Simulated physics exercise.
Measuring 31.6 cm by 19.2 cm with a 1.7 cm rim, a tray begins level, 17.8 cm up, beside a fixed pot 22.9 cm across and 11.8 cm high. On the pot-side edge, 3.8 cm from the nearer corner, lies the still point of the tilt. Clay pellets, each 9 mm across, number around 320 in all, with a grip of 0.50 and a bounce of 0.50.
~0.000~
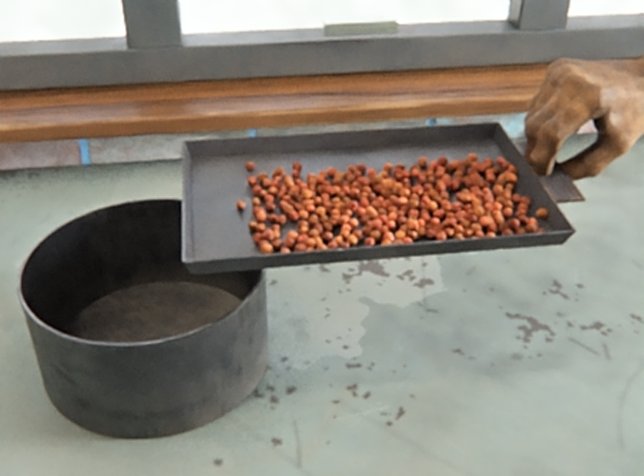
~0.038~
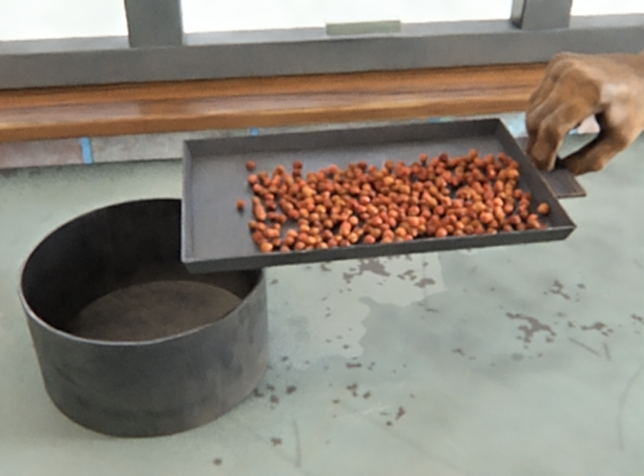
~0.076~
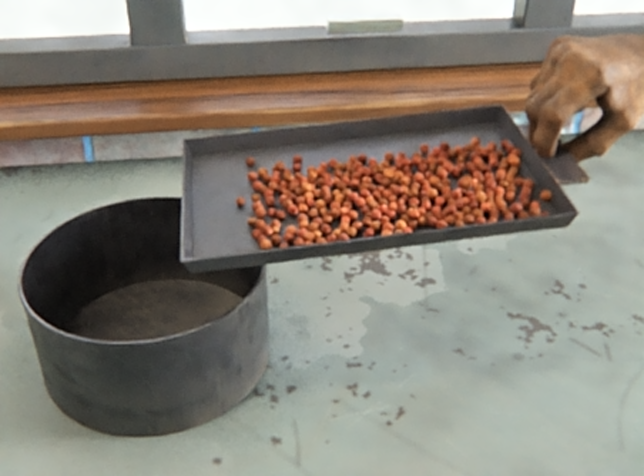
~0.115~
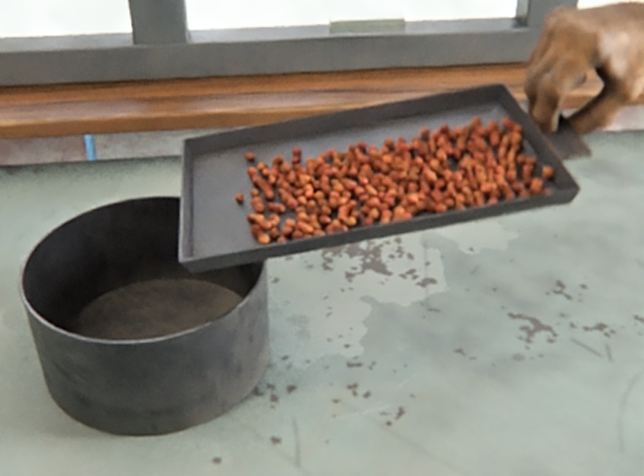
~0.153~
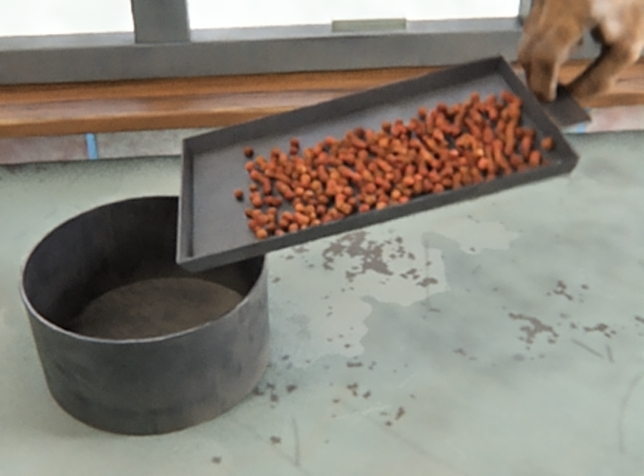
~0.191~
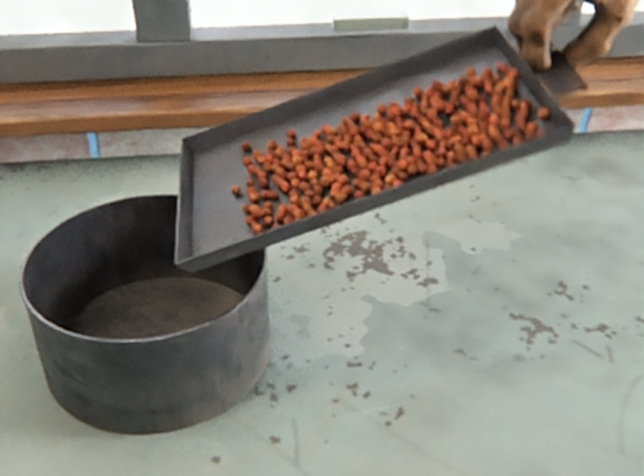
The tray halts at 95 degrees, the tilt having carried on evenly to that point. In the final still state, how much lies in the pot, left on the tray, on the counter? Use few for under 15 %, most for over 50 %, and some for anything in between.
Pot: Most, tray: Few, counter: Few.
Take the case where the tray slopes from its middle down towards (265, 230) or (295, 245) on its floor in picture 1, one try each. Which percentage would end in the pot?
Roughly 55 % for the first direction, roughly 20 % for the second.
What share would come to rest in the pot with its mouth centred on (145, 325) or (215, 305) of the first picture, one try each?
Near 80 and 65 percent, one try each.
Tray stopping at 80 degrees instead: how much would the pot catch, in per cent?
Then about 85 per cent.
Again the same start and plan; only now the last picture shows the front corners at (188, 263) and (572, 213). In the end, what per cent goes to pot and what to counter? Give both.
The pot gets 10 and the counter 90.
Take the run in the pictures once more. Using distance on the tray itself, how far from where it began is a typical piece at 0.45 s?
6 cm.
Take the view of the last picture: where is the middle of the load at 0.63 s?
Look about (154, 225) in the last view.
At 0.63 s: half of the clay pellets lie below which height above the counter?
Some 18 cm above the counter.
Then, at 0.45 s, tilt 57 degrees; the tray holds 100 %, the pot 0 %.
Then, at 0.63 s, tilt 83 degrees; the tray holds 65 %, the pot 5 %.
Then, at 0.92 s, tilt 95 degrees; the tray holds 0 %, the pot 90 %.
By 1.5 s all is still; pot 95 %, tray 0 %, counter 5 %.
